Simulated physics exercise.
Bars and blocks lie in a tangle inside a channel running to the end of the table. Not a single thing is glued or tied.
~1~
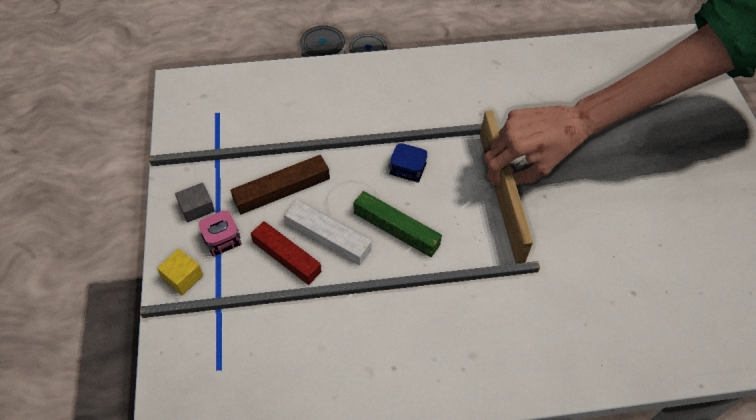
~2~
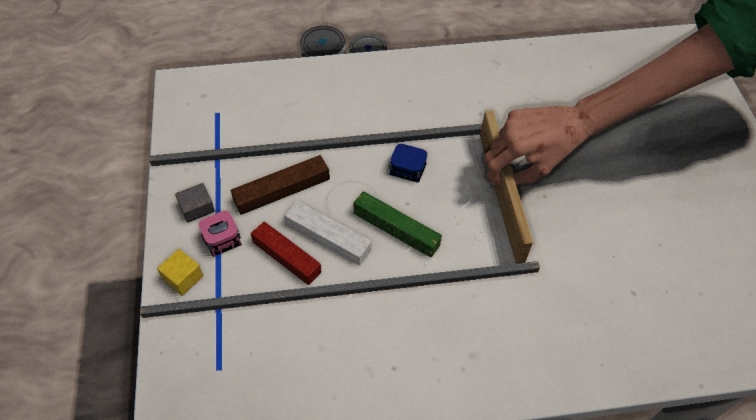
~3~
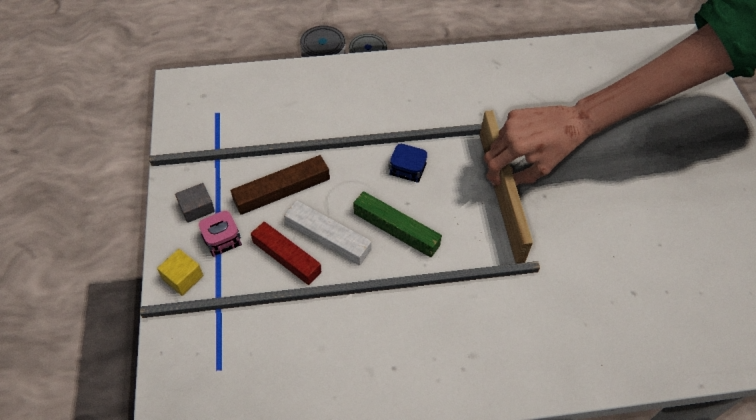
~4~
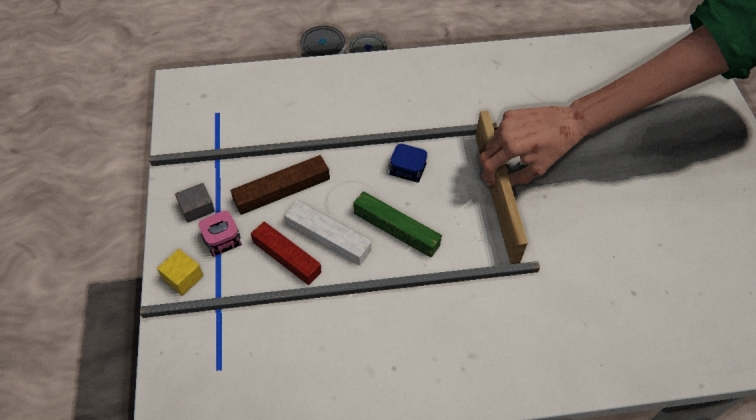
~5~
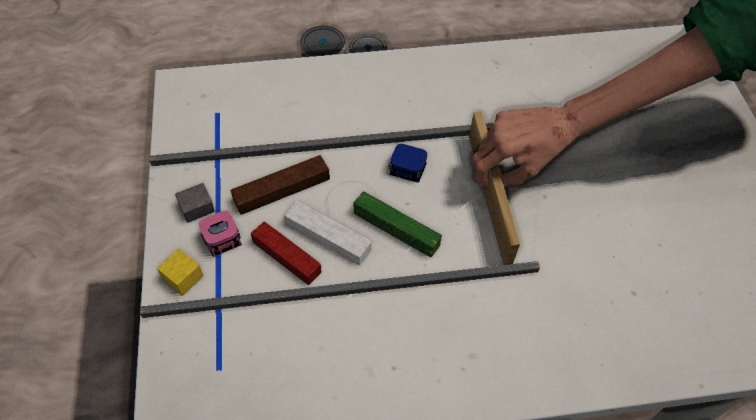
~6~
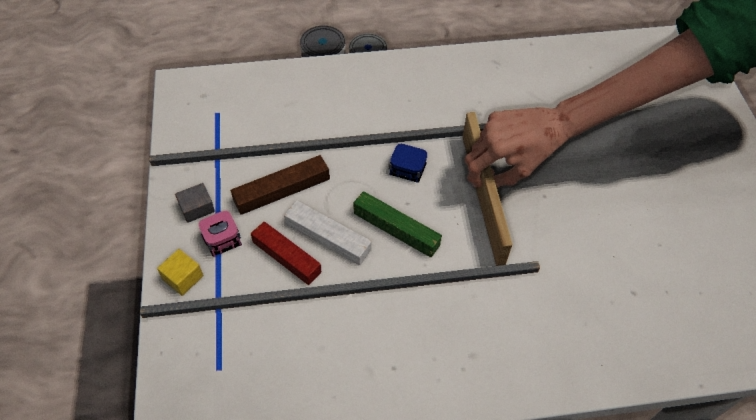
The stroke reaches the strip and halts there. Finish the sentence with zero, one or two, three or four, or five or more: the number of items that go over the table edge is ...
The number of items that go over the table edge is three or four.
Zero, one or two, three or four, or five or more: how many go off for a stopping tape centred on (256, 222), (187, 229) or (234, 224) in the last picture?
Try 1 - one to two; try 2 - five or over; try 3 - either one or two.
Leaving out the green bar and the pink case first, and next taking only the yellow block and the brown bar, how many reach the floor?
The counts: 1 and 1.
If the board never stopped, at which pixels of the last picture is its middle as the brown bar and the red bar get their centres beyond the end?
Its middle is about (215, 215) and about (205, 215).
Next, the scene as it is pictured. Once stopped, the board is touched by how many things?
Counting them up gives 2.
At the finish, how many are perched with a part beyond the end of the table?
The total here is 2.
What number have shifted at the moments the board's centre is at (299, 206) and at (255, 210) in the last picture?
The number moved is 7 and then 8.
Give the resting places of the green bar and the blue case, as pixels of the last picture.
Taking them in turn, first comes (190, 238), then (200, 188).
Soon after, none off yet; yellow block at rest near (181, 272); grey block at rest near (195, 203); pink case at rest near (220, 234).
In the end, the number that fall off is three or four; gone, pink case, grey block and yellow block.
